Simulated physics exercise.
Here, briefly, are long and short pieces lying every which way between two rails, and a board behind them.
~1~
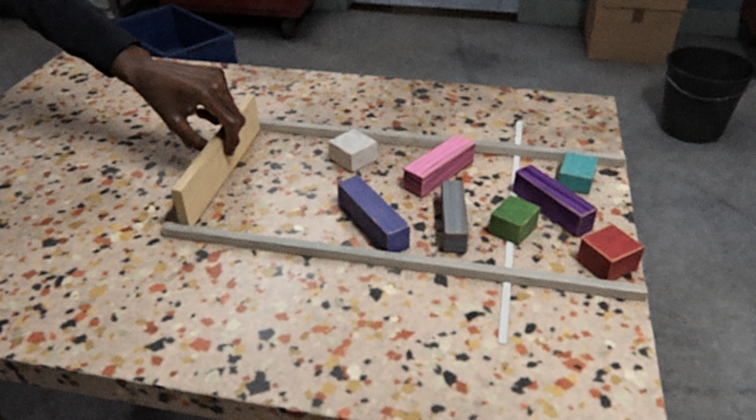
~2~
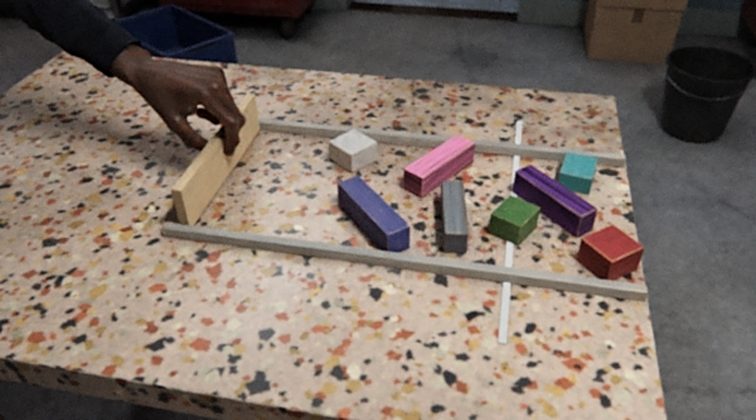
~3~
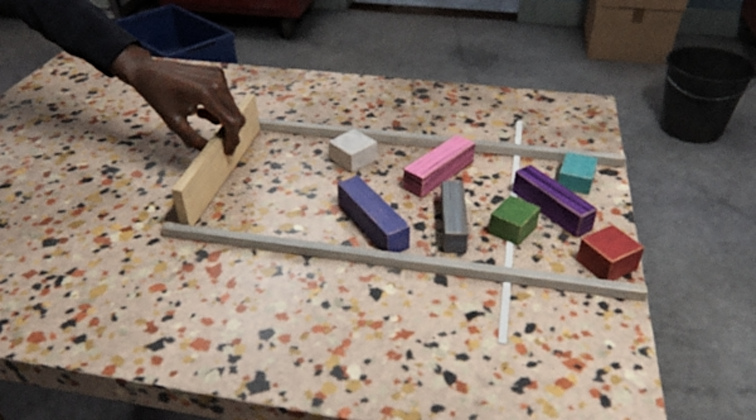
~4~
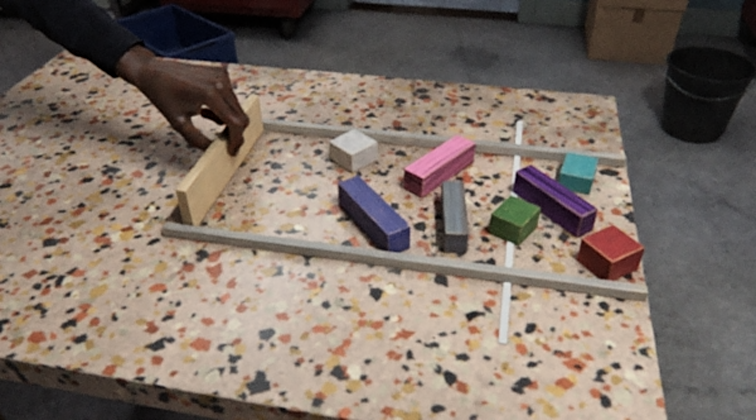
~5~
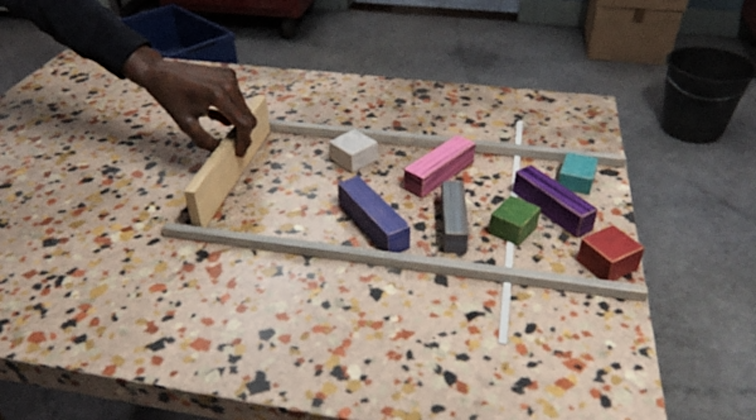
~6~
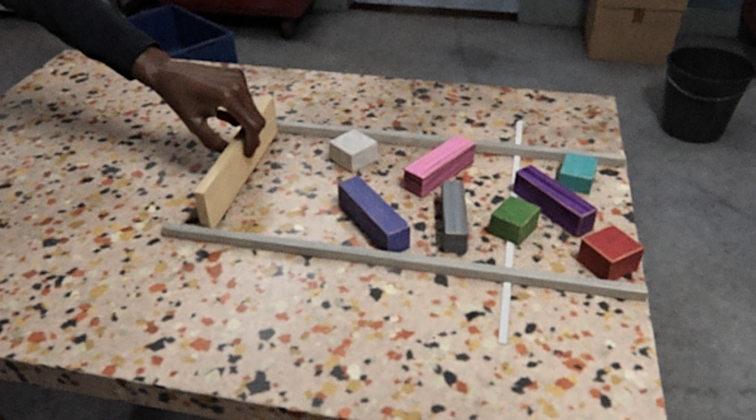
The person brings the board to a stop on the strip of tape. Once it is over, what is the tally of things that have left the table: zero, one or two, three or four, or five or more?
The number going over the edge will be nought.
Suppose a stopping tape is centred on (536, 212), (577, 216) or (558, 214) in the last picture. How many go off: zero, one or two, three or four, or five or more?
In that order: None at all; three or four; one to two.
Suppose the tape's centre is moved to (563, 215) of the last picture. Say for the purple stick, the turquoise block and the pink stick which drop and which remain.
The purple stick comes down; the turquoise block falls; the pink stick does not fall.
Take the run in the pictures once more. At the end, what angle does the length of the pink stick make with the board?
Angle: Close to 45 degrees.
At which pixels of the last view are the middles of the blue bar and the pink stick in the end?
Listed as asked: First (525, 232), and then (557, 182).
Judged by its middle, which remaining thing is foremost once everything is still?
Foremost: The turquoise block.
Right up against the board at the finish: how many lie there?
That number would be 3.
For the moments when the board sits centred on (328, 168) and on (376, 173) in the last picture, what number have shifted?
That makes 1 at the first spot and 2 at the second.
Early on, none off yet; red block at rest near (610, 254); turquoise block at rest near (578, 173); purple stick at rest near (553, 200).
A while later, none off yet; red block at rest near (610, 254); turquoise block at rest near (578, 173); purple stick moving near (564, 204).
Finally, the number that fall off is zero.
